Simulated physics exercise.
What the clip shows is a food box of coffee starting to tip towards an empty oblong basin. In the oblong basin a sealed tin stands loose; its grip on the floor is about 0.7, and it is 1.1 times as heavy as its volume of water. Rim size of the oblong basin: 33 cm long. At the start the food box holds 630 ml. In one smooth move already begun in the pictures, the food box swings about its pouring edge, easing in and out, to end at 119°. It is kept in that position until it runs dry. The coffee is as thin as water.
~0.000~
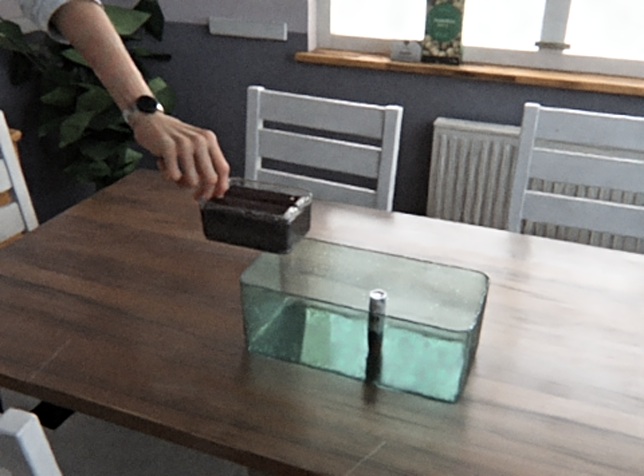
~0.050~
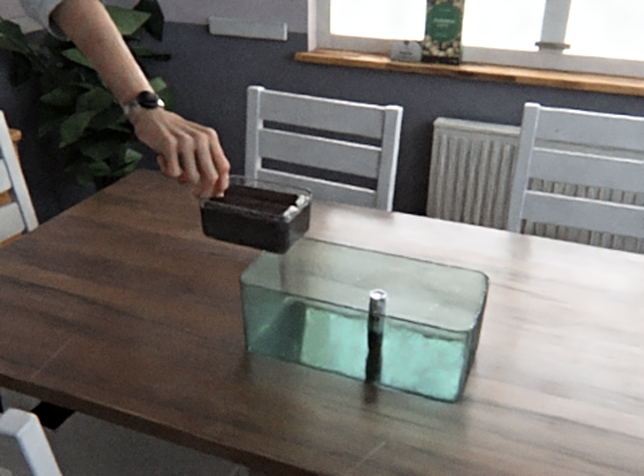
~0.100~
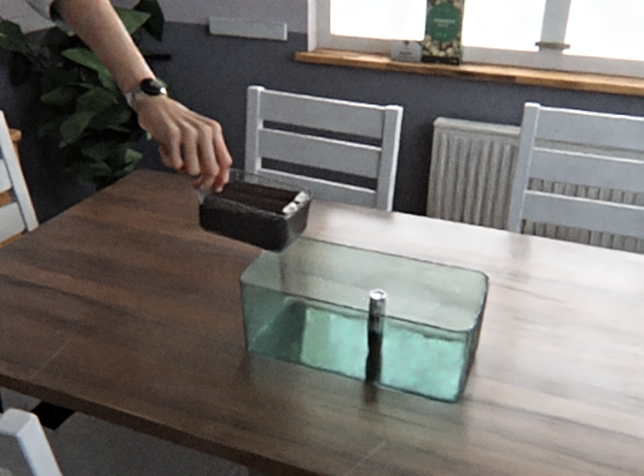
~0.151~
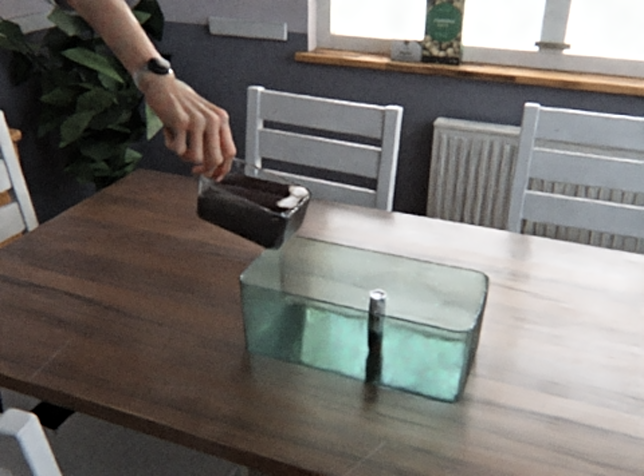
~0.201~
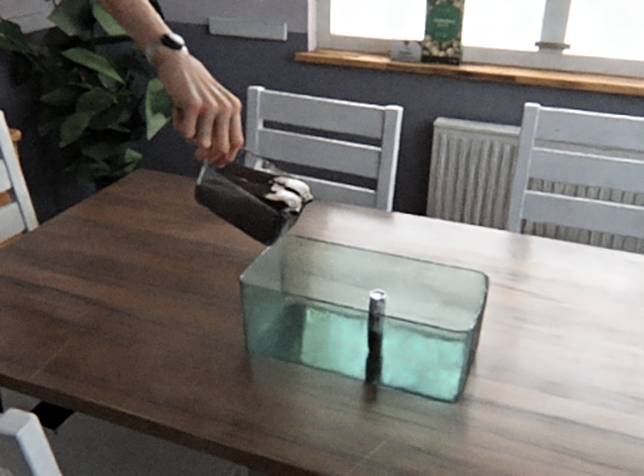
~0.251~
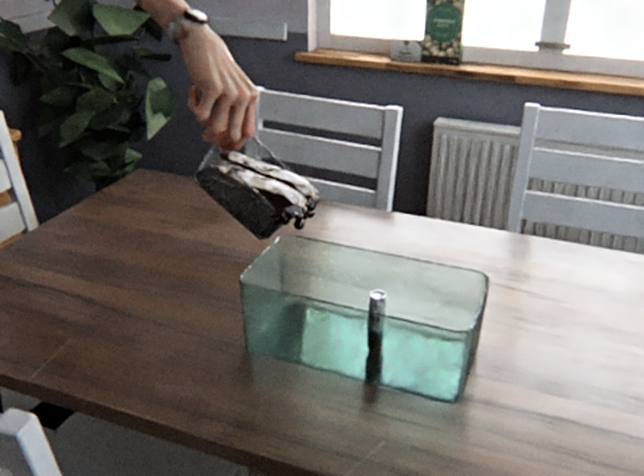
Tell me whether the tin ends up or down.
Down.
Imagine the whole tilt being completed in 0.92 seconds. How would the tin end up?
Then it tips over.
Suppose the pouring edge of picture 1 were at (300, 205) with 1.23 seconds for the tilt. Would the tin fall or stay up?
Result: Tin tipped over.
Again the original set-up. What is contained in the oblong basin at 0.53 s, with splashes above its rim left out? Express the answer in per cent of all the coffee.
32 %, more or less.
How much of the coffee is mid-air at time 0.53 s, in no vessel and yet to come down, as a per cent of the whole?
Roughly 54 percent.
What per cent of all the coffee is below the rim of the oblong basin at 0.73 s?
I'd put it at roughly 96 per cent.
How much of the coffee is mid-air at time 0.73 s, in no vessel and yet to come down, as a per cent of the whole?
Estimated airborne part: Roughly 4 per cent.
After 0.53 s the tilt is 106° and 13 per cent is still to pour; the tin stands where it began.
After 0.73 s the tilt is 119° and 0 per cent is still to pour; the tin lies on its side.
After 0.94 s the tilt is 119° and 0 per cent is still to pour; the tin lies on its side.
After 1.17 s the tilt is 119° and 0 per cent is still to pour; the tin lies on its side.
In the end the tin lies on its side.
